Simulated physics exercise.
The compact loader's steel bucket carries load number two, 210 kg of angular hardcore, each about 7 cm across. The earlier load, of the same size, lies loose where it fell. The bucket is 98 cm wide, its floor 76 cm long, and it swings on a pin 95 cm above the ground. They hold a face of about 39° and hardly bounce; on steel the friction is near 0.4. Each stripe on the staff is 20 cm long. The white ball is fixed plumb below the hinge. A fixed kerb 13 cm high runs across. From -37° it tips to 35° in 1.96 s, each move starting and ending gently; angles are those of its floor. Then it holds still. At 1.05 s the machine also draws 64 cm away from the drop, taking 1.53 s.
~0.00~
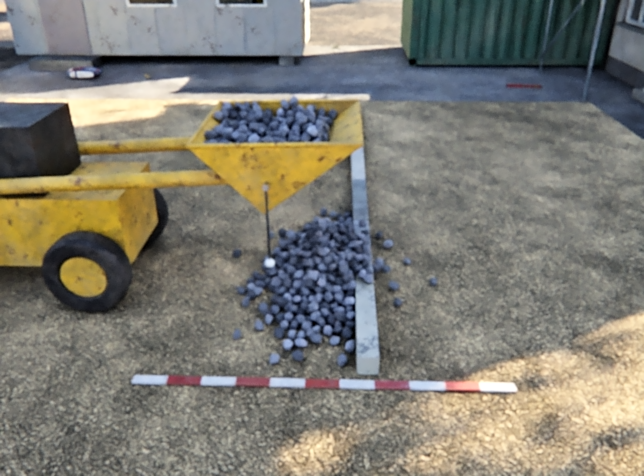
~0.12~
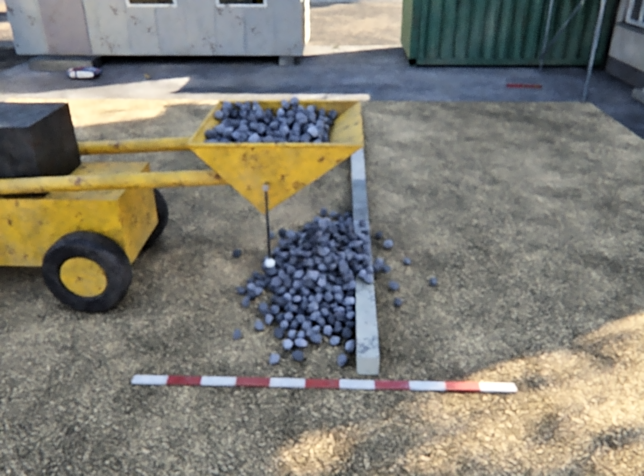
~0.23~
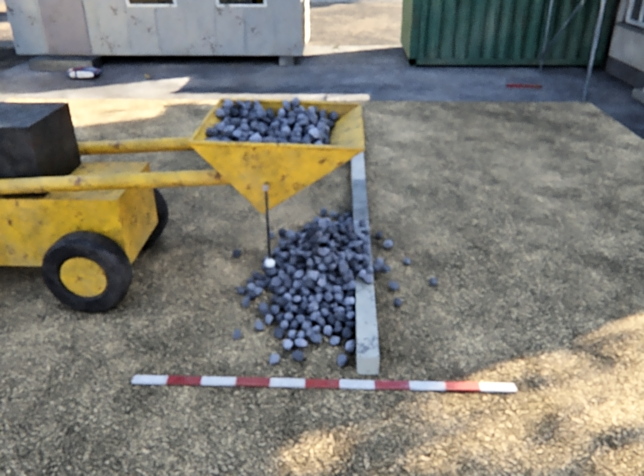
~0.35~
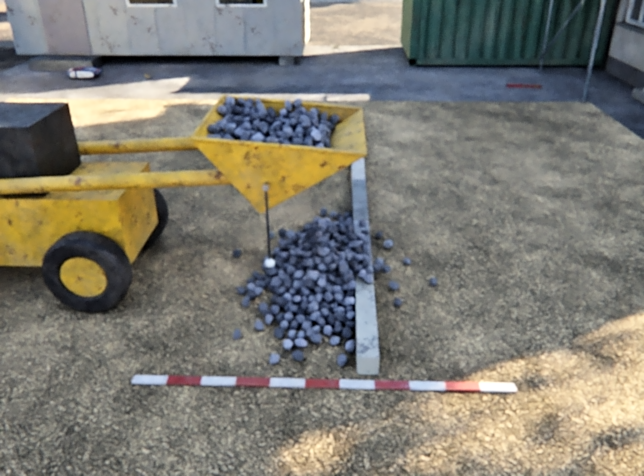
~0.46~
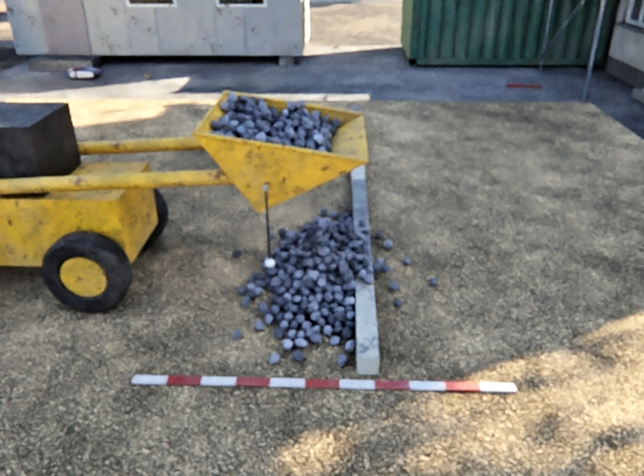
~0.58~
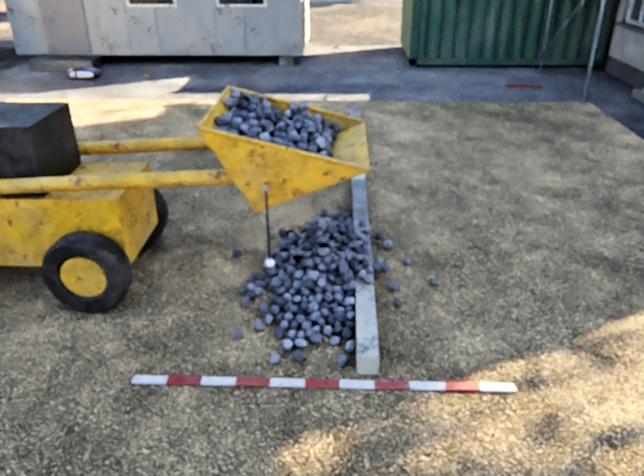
Yellow loader bucket heaped with grey stones slowly tilting down to the right above a loose stone pile beside a kerb.
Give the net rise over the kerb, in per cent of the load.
About 5 per cent.
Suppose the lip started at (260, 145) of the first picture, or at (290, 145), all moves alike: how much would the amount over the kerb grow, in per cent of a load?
First some 0, then 0 per cent.
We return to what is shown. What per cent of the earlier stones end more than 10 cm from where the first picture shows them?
About 5 per cent.
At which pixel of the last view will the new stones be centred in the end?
Around (295, 258).
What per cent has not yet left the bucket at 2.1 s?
Roughly 25 per cent is still inside.
After 1.5 s the floor is at 24°; in per cent of one load, 96 in the bucket, 102 on this side of the kerb, 2 over the kerb; the foremost stones are at (395, 266).
After 2.1 s the floor is at 35°; in per cent of one load, 27 in the bucket, 168 on this side of the kerb, 4 over the kerb; the foremost stones are at (411, 282).
After 3.0 s the floor is at 35°; in per cent of one load, 0 in the bucket, 194 on this side of the kerb, 6 over the kerb; the foremost stones are at (421, 268).
After 5.4 s the floor is at 35°; in per cent of one load, 0 in the bucket, 194 on this side of the kerb, 6 over the kerb; the foremost stones are at (421, 268). Net gain over the kerb, 5.
